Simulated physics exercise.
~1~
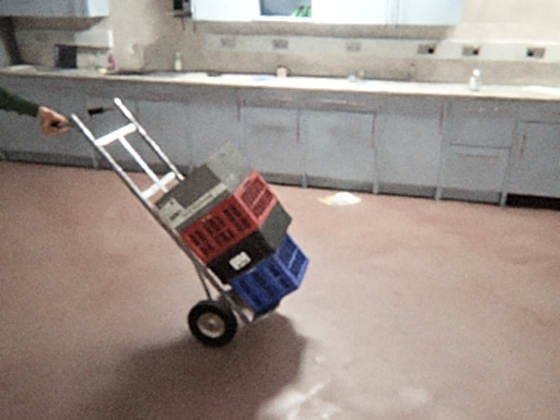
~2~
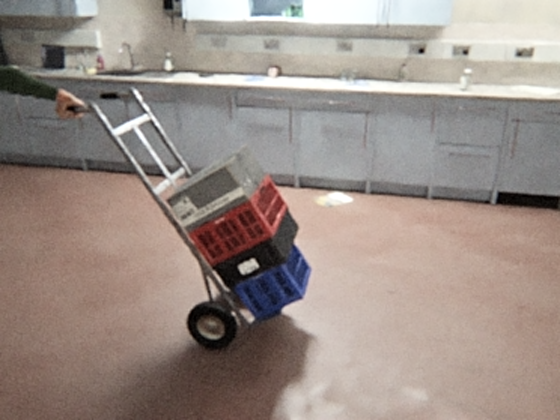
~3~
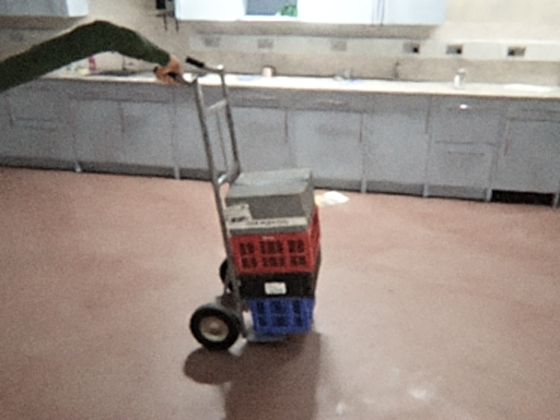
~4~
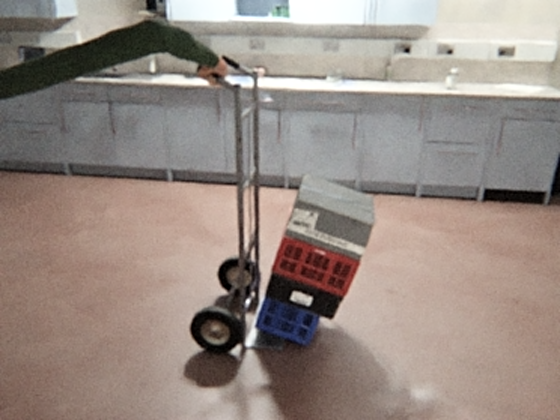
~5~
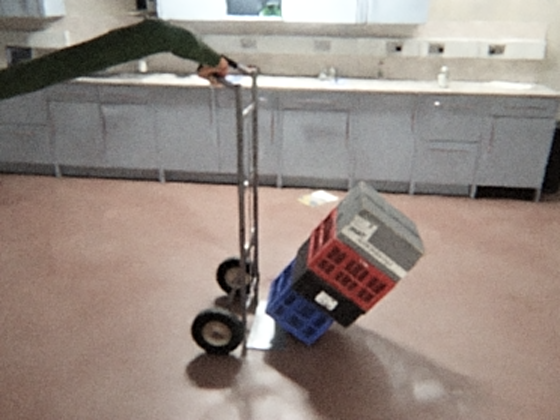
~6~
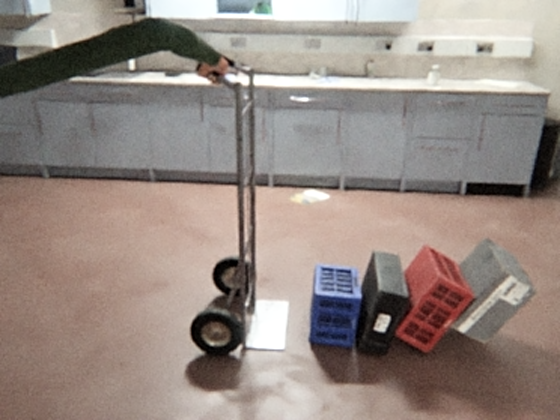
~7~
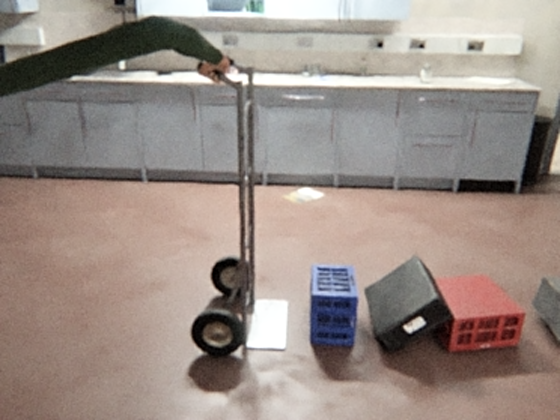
In a room with a reddish floor, seen from the side and slightly above, a long row of grey cabinets and a pale counter line the back wall. A green-sleeved arm at the left holds a tilted hand truck stacked with a blue crate at the bottom, then a black tote, a red crate and a grey parcel. The arm swings the truck upright, and it stops abruptly. The stack keeps tipping to the right and topples off in a row. The blue crate ends on its side nearest the truck, the tote leans by the red crate, and the parcel slides partly out of view.
